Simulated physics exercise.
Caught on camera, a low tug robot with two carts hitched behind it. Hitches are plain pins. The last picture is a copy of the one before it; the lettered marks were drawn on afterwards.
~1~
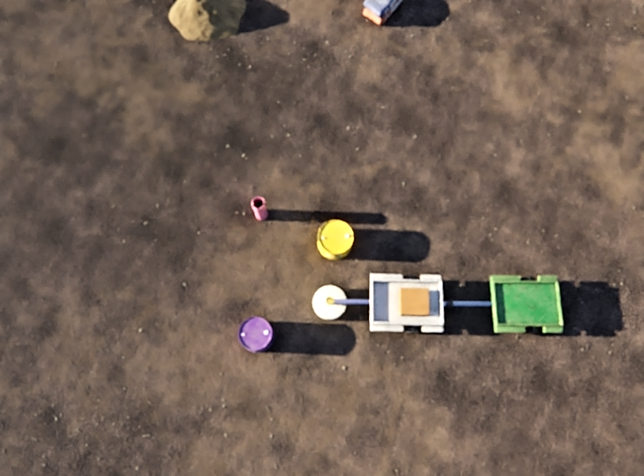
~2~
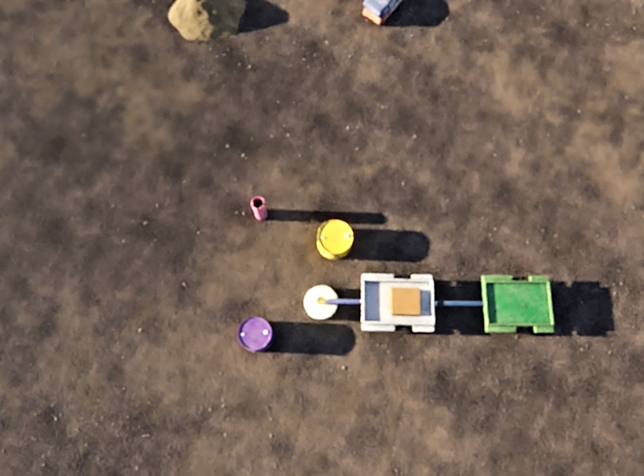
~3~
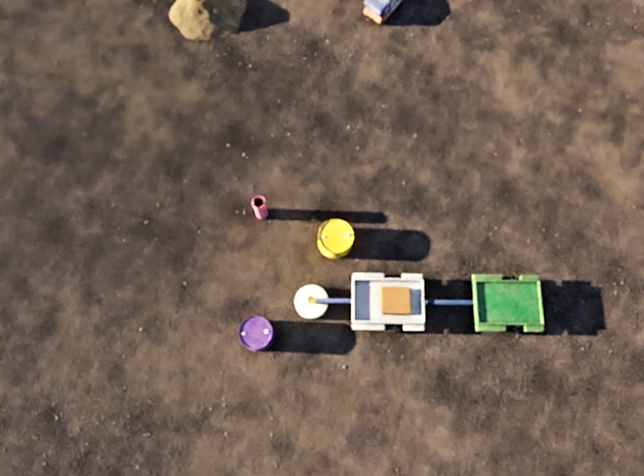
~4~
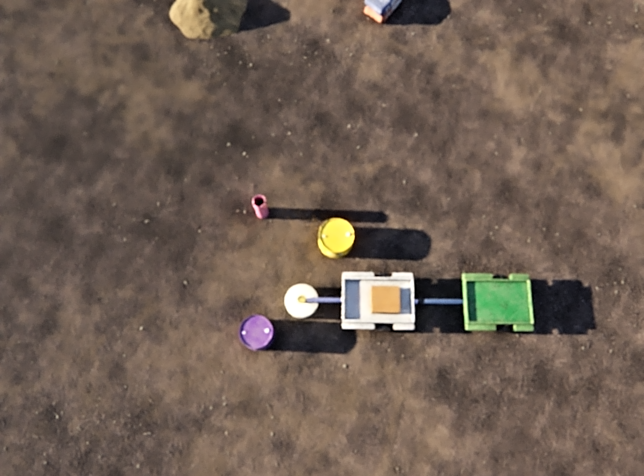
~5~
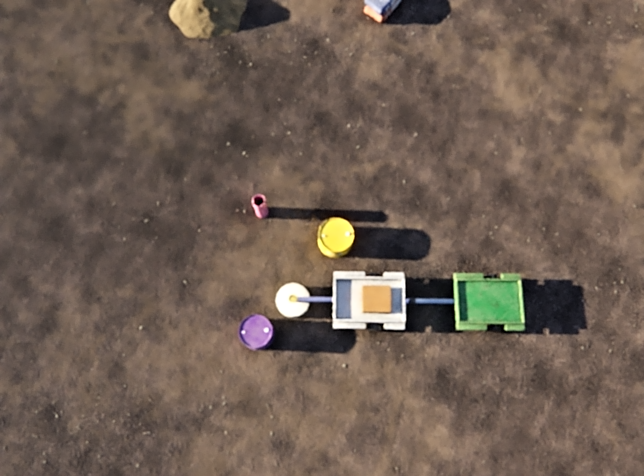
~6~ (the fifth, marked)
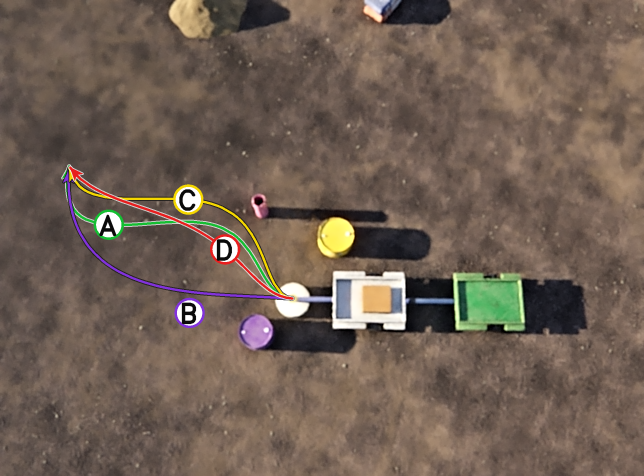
At the start, a small round white robot sits right of a purple tub and below a yellow one, with a white cart and a green cart linked behind it. It pulls both carts slowly left in a straight line, drawing close above the purple tub, while the tubs and pink post stay still.
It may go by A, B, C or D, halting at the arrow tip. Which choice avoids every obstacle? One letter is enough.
Choose route D.
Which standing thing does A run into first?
It meets the yellow tub.
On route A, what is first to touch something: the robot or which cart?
It is the green cart.
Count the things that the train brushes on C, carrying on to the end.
It touches two.
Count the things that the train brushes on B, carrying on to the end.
One.
On the marked copy, A from (293, 299) via (169, 222) to (69, 166); B from (293, 299) via (138, 280) to (69, 170); C from (293, 299) via (200, 201) to (70, 168); D from (293, 299) via (186, 224) to (70, 168).
Taking D. A third of the way, robot (217, 244), last cart (396, 301).
Two thirds of the way, robot (136, 207), last cart (304, 276).
When it is over, robot (73, 169), last cart (228, 246); nothing has been touched.
As for the rest, A meets the yellow tub; B meets the purple tub; C meets the pink post and yellow tub.
